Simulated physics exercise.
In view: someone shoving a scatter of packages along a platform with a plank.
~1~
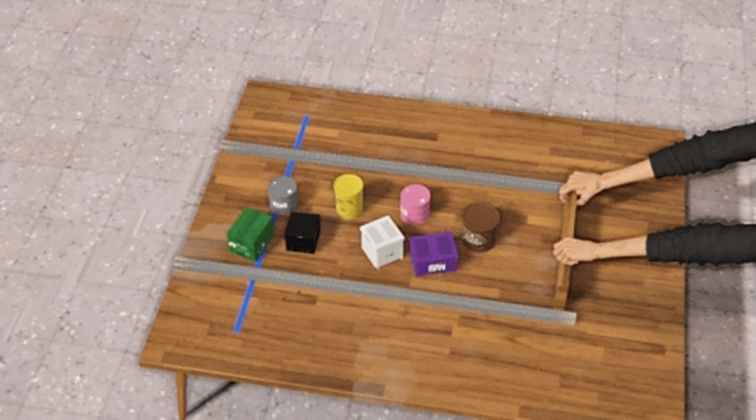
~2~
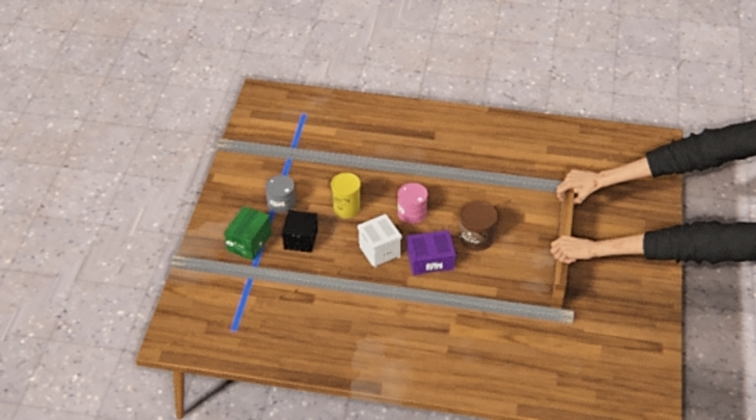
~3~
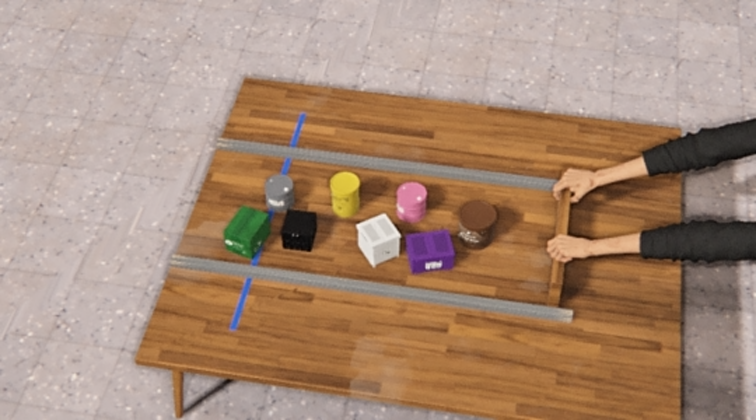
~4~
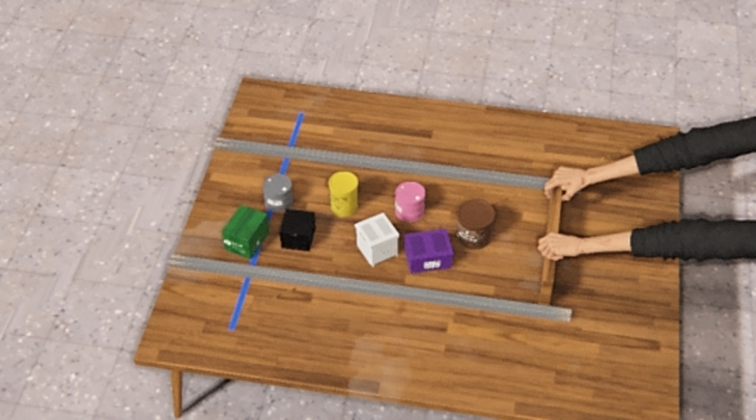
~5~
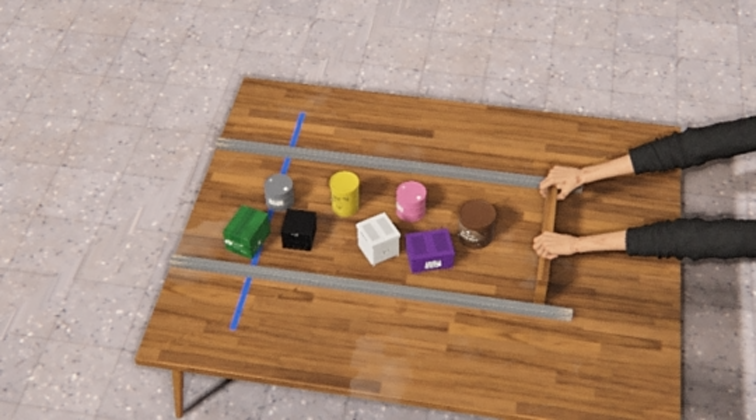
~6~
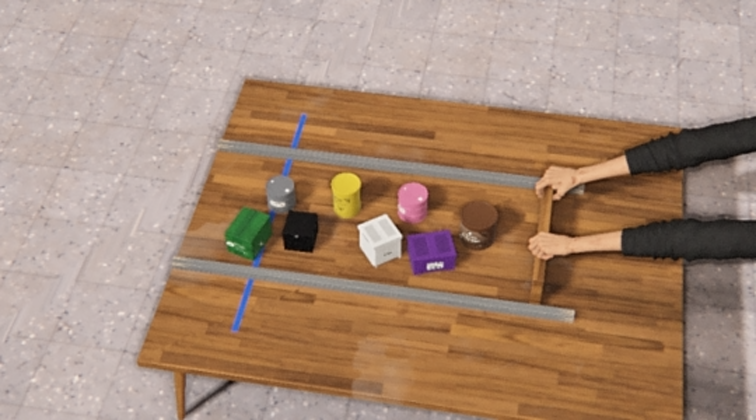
In this clip, two hands slide a wooden plank slightly left between two rails on a wooden table, toward a scatter of colourful boxes and canisters near a blue tape line, while the objects stay in place, untouched.
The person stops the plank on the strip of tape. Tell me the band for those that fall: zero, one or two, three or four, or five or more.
Here the number that fall off is one or two.
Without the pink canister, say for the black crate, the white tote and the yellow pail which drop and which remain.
The black crate is lost, the white tote holds on, the yellow pail remains up.
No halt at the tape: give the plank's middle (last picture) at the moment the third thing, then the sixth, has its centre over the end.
First at (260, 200), next at (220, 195).
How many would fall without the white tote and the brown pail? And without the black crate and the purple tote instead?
First 1, then 0.
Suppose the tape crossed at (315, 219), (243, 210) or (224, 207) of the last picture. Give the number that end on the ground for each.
In that order 0, 4 and 5.
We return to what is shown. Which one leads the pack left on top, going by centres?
The green box.
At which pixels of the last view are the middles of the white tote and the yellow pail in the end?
First (211, 211), then (239, 177).
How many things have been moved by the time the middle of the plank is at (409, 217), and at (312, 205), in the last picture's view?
By then 4, and 8.
A little later, none off yet; green box at rest near (249, 234); grey canister at rest near (281, 194); black crate at rest near (301, 231).
Next, none off yet; green box shifted a little near (235, 231); grey canister at rest near (281, 194); black crate shifted about its own width near (269, 219).
When it is over, the number that fall off is one or two; down, black crate.
